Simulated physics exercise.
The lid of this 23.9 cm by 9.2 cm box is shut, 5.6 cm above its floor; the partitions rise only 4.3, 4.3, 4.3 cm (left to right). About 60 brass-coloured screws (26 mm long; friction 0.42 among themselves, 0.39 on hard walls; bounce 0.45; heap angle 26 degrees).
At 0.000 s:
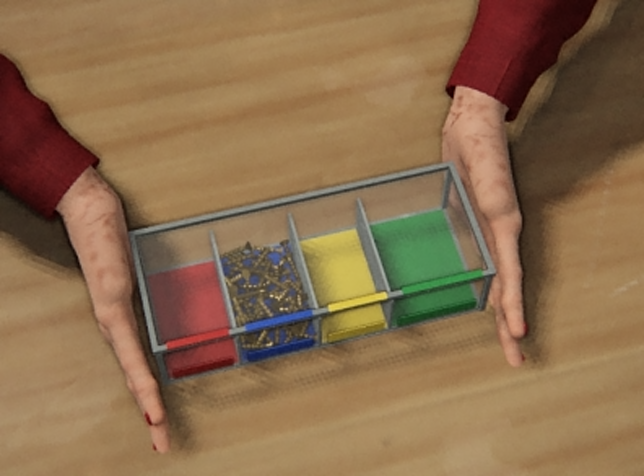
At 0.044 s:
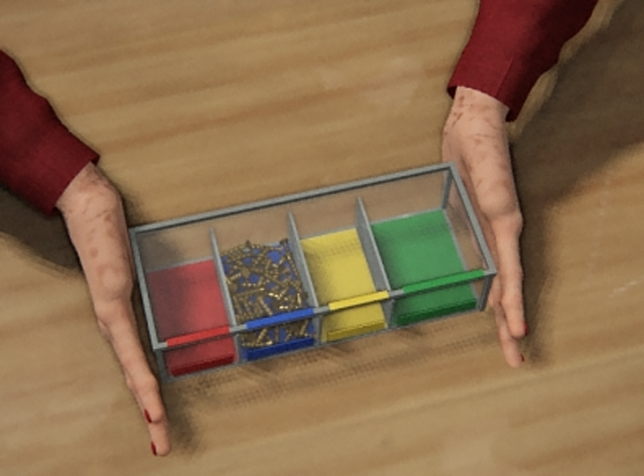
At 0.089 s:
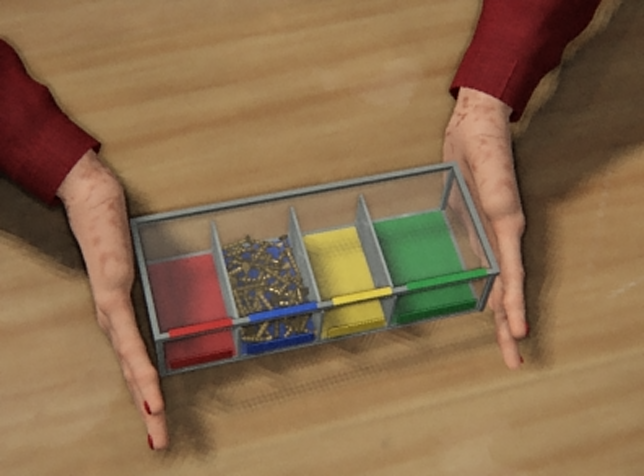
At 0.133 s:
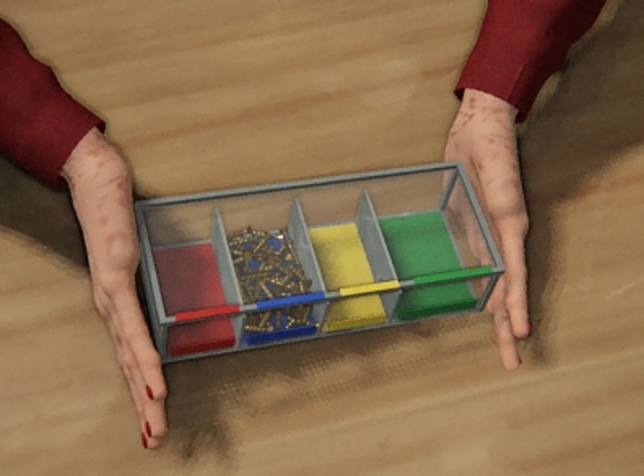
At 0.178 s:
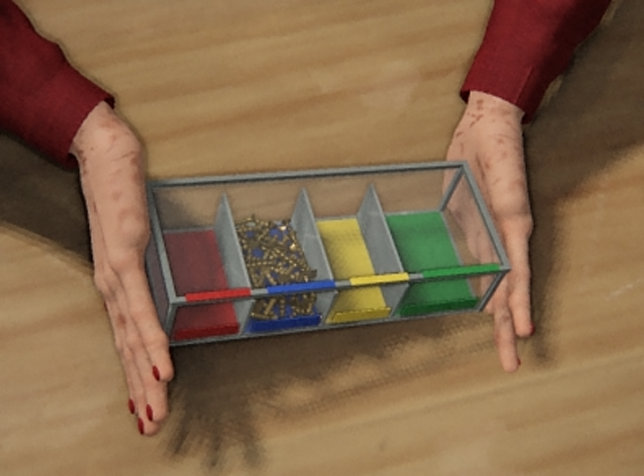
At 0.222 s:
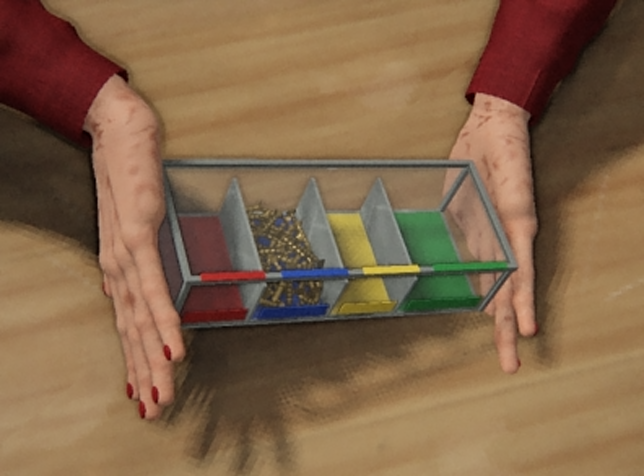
On a wooden table, two hands in red sleeves held a clear box with red, blue, yellow and green sections, brassy screws heaped in the blue one, and tilted it slightly, turning it a little.
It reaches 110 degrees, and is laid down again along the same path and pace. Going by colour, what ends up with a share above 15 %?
Red compartment: Under; blue compartment: Over; green compartment: Under; yellow compartment: Under.
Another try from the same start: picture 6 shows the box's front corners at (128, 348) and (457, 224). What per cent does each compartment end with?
Red 25, blue 75, green 0, yellow 0.
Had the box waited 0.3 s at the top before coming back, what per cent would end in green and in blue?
Green 5; blue 95.
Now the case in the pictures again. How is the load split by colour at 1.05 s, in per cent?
Red 0; blue 90; green 5; yellow 5.
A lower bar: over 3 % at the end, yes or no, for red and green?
Red no; green yes.
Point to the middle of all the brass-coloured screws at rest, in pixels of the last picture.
At about (281, 288).
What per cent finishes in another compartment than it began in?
About 20 per cent.
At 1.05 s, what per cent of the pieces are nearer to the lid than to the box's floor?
About 70 per cent.
Then, at 1.05 s, tilt 110 degrees; blue 90 %, green 5 %, yellow 5 %.
After 1.60 s, tilt 48 degrees; blue 80 %, green 10 %, yellow 10 %.
After 2.21 s, tilt 0 degrees; blue 80 %, green 10 %, yellow 10 %.
At rest (2.7 s), red 0 %, blue 80 %, green 10 %, yellow 10 %.
